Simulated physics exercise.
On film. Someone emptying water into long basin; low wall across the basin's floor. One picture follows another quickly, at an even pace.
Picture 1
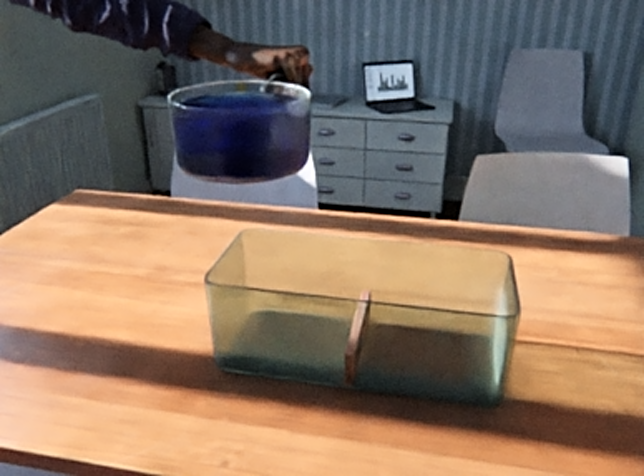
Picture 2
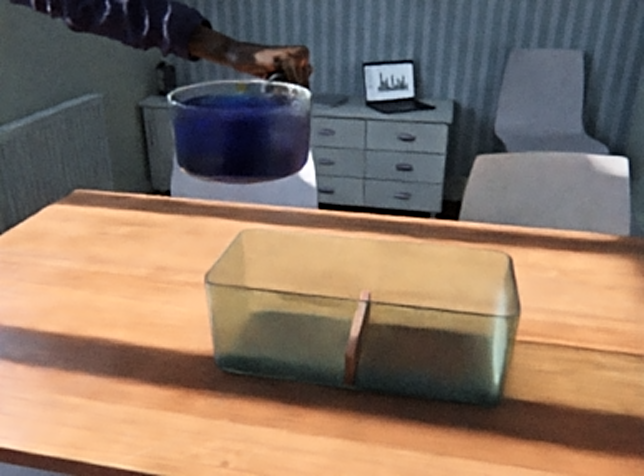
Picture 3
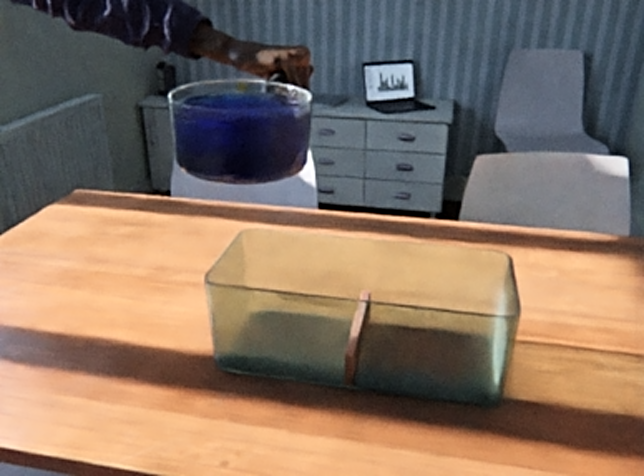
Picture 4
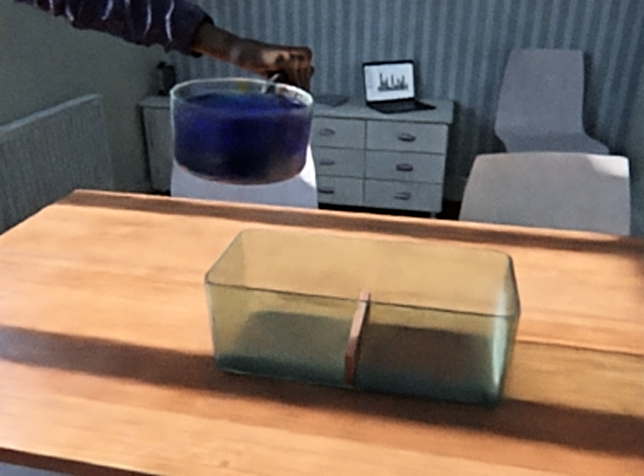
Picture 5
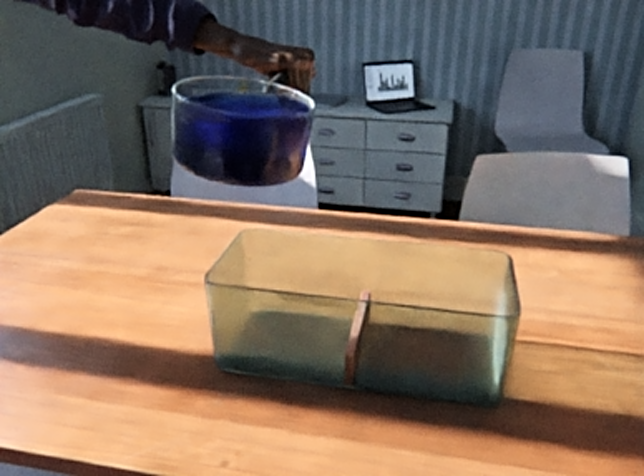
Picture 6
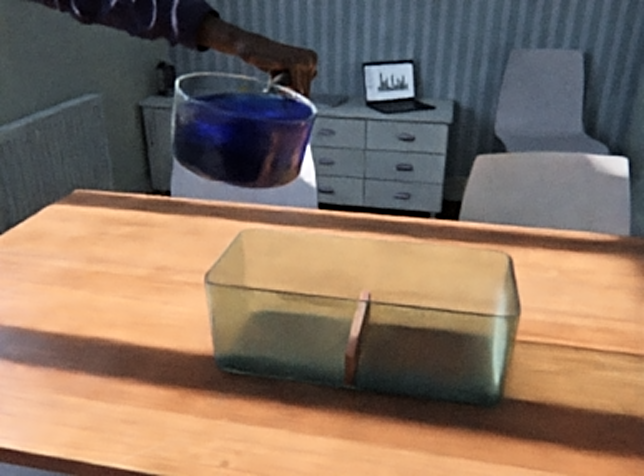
Above a long basin on a wooden table, a hand slowly tilts a bowl of blue liquid rightward.
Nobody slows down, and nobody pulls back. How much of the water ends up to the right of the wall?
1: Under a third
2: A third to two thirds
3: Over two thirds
2, A third to two thirds.
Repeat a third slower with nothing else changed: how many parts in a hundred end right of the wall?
Close to 65 per cent.
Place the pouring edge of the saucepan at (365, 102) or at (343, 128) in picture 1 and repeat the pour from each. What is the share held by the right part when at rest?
Close to 90 in a hundred, then close to 75 in a hundred.
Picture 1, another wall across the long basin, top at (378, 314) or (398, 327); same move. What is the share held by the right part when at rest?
You'd get roughly 30 per cent the first time and roughly 15 per cent the second.
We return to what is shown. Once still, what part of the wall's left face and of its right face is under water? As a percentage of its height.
Left part: 40 per cent; right part: 60.
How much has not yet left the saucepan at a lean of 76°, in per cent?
Some 50 per cent has not yet come out.
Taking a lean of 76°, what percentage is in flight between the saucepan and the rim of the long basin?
I'd put it near 40 per cent.
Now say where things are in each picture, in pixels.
It leans 0°; its right rim is at (308, 100); the water meets the walls at (181, 102) and (308, 108); the long basin's rim runs from (224, 254) to (515, 284); the wall's top is at (359, 320), in the first picture.
It leans 1°; its right rim is at (308, 100); the water meets the walls at (181, 102) and (308, 108), in the second picture.
It leans 2°; its right rim is at (309, 103); the water meets the walls at (181, 101) and (308, 109), in the third picture.
It leans 5°; its right rim is at (311, 106); the water meets the walls at (183, 100) and (309, 110), in the fourth picture.
It leans 9°; its right rim is at (312, 111); the water meets the walls at (183, 100) and (311, 111), in the fifth picture.
It leans 14°; its right rim is at (314, 117); the water meets the walls at (184, 102) and (314, 113), in the sixth picture.
A moment on, the saucepan is tipped on its side and 49 per cent is still to pour, 2 is left of the wall and 10 right of it.
Next, the saucepan is tipped right over and 7 per cent is still to pour, 27 is left of the wall and 57 right of it.
Then the saucepan is tipped right over and 0 per cent is still to pour, 41 is left of the wall and 57 right of it.
Later the saucepan is tipped right over and 0 per cent is still to pour, 42 is left of the wall and 58 right of it.
Finally, 42 per cent lies left of the wall, 58 right of it and 1 outside.
